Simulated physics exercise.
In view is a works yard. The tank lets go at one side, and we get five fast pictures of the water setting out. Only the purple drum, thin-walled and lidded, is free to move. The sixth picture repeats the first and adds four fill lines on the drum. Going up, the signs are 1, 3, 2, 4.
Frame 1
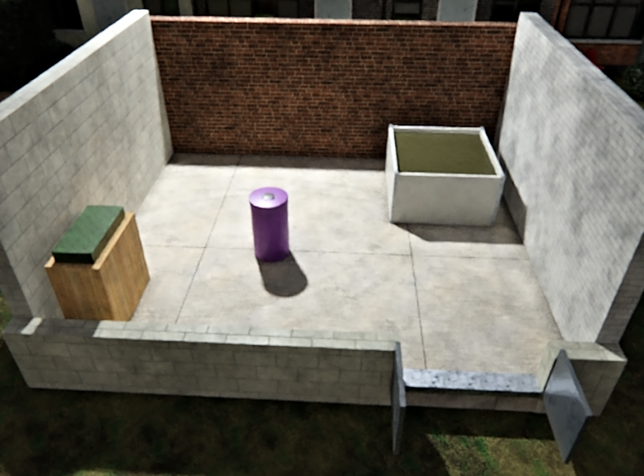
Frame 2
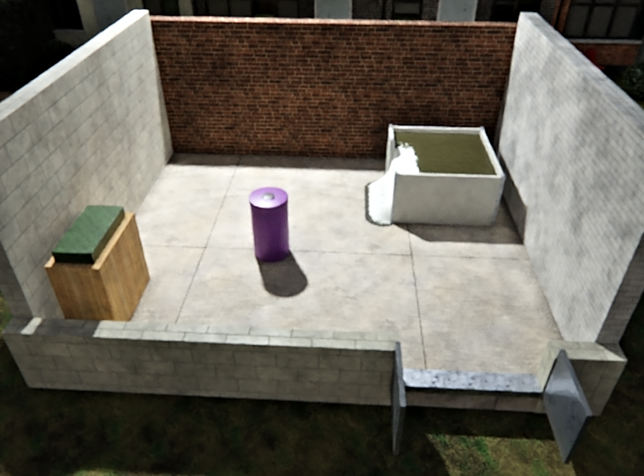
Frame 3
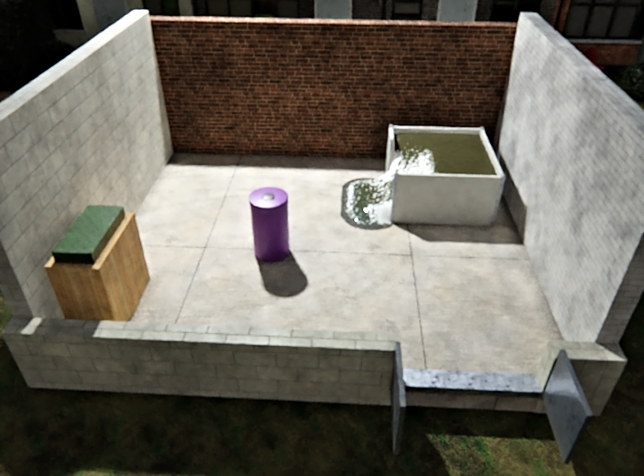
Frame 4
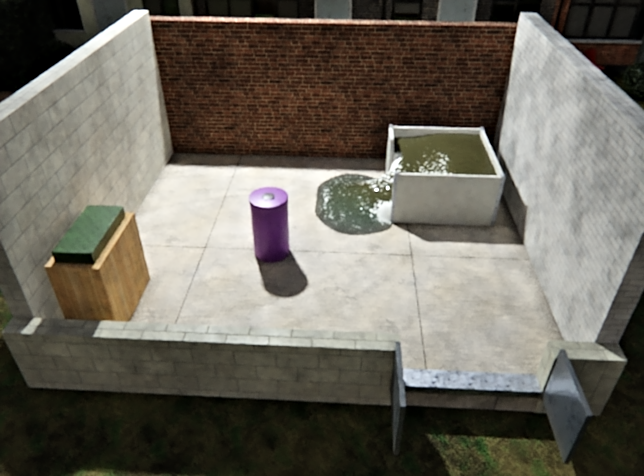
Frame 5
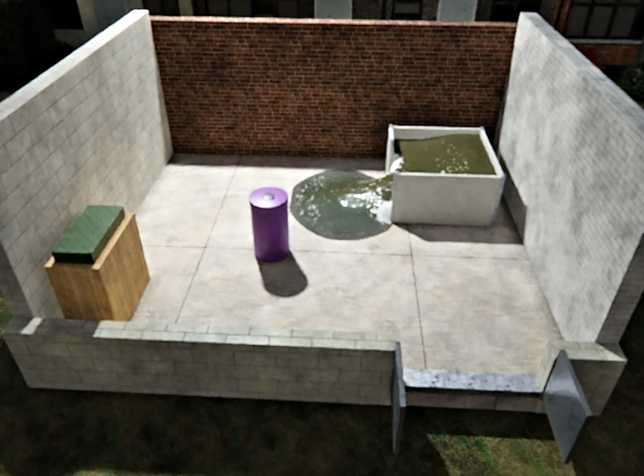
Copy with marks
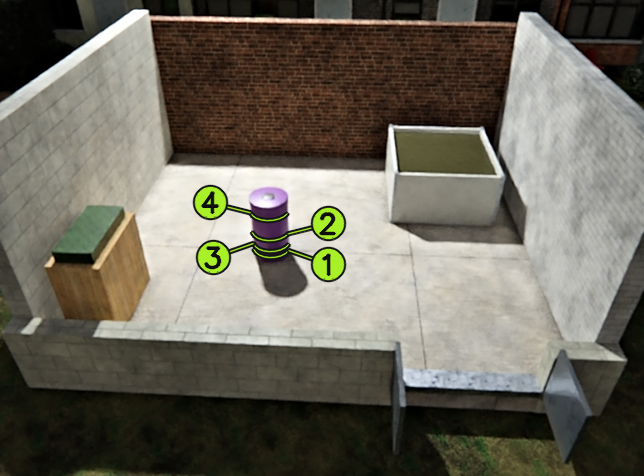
To begin with, a purple drum stands in a walled yard with an open gate, a full tank to its right and a wooden box at left. Water then pours over the tank's left side and spreads leftward across the ground in a widening puddle, while the drum stays still.
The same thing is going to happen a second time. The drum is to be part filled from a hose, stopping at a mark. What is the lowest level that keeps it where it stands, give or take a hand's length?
Use line 2.
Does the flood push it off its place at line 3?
Yes.
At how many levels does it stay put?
Two.
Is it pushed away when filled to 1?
Yes, it does.
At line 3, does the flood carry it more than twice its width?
No.
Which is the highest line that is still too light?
The answer is 3.
On the marked copy, 1 at (269, 257); 2 at (268, 240); 3 at (269, 251); 4 at (267, 220); from the bottom up 1, 3, 2, 4.
With 1, it is pushed about 3 times its own width away.
With 2, it does not move.
With 3, it is pushed about its own width away.
With 4, it does not move.
